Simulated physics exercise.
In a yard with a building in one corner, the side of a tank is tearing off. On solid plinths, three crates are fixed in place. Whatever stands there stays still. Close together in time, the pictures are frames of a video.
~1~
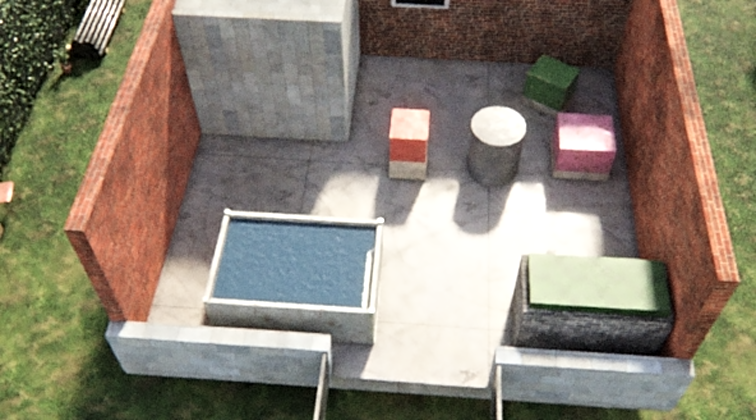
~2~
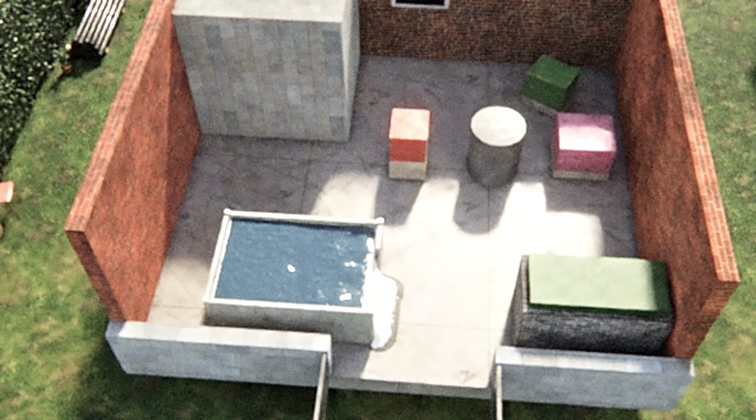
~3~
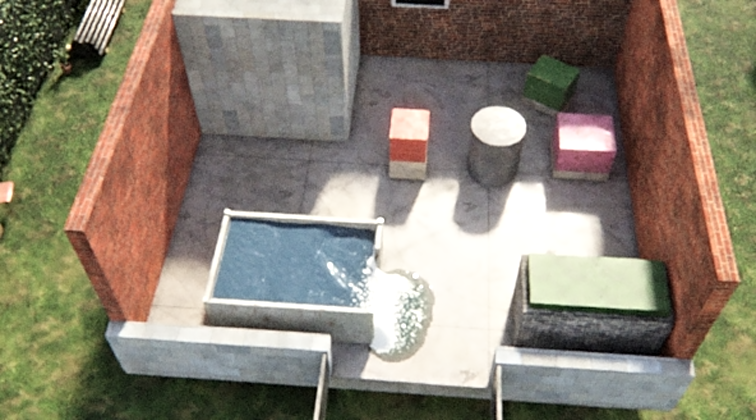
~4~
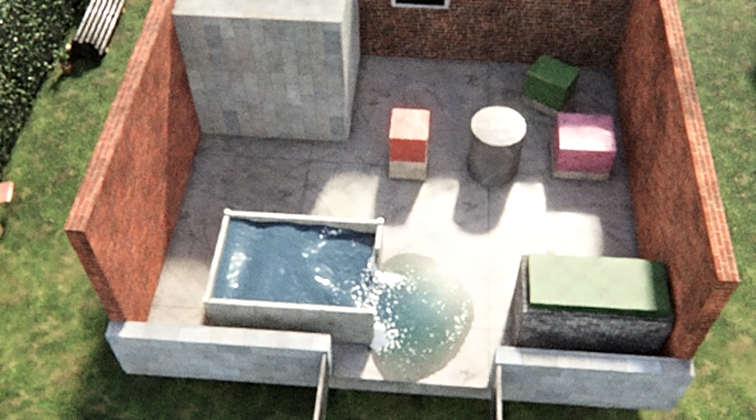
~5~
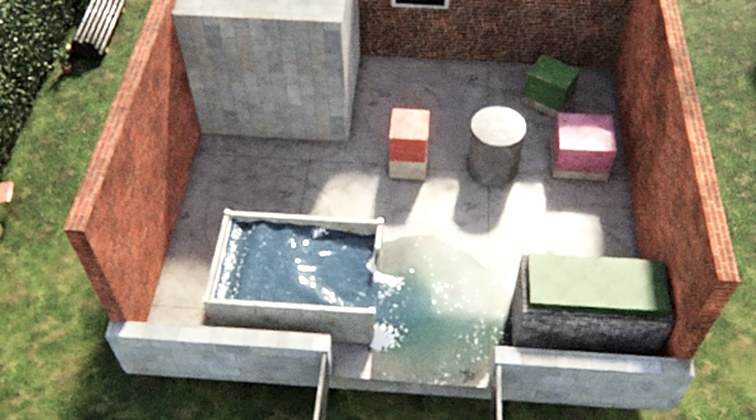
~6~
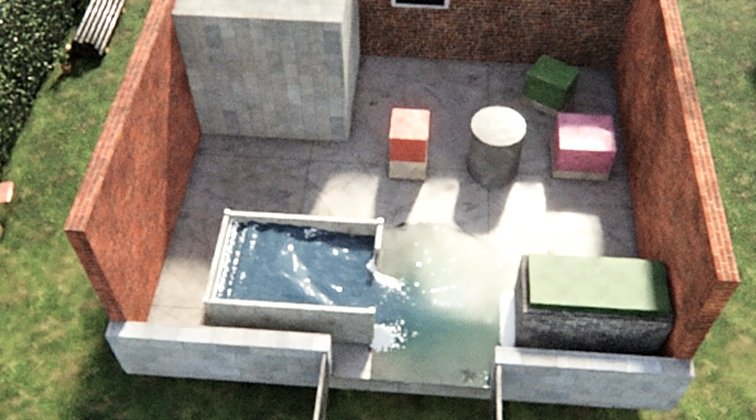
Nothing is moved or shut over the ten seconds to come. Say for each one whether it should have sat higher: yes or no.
Green crate - no; pink crate - yes; red crate - no.
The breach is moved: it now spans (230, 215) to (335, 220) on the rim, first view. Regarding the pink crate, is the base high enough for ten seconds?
I'd say the pink crate never gets wet.
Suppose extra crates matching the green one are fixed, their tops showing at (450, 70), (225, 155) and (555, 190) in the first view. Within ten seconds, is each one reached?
Taking them in order, the first is untouched, the second is untouched and the third is flooded.
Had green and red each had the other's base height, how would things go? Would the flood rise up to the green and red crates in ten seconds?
Result - green: Untouched; red: Untouched.
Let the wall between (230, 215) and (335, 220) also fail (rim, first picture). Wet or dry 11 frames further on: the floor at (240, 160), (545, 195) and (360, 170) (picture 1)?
Going through them in turn: Reached by the flood, then still unsoaked, then reached by the flood.
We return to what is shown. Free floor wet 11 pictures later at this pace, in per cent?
I reckon around 30 %.
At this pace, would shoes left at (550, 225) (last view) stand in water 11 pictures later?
Answer: Flooding.
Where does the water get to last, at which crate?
Easy - the green one.
A moment on, water covers 25 % of the floor; the green crate not reached, the pink crate not reached, the red crate not reached.
Next, water covers 30 % of the floor; the green crate not reached, the pink crate water round its plinth, the red crate water round its plinth.
Then, water covers 40 % of the floor; the green crate water round its plinth, the pink crate water round its plinth, the red crate water round its plinth.
Later, water covers 55 % of the floor; the green crate water round its plinth, the pink crate water round its plinth, the red crate water round its plinth.
In the end, water covers 75 % of the floor; the green crate stayed above the water, the pink crate was topped, the red crate stayed above the water.
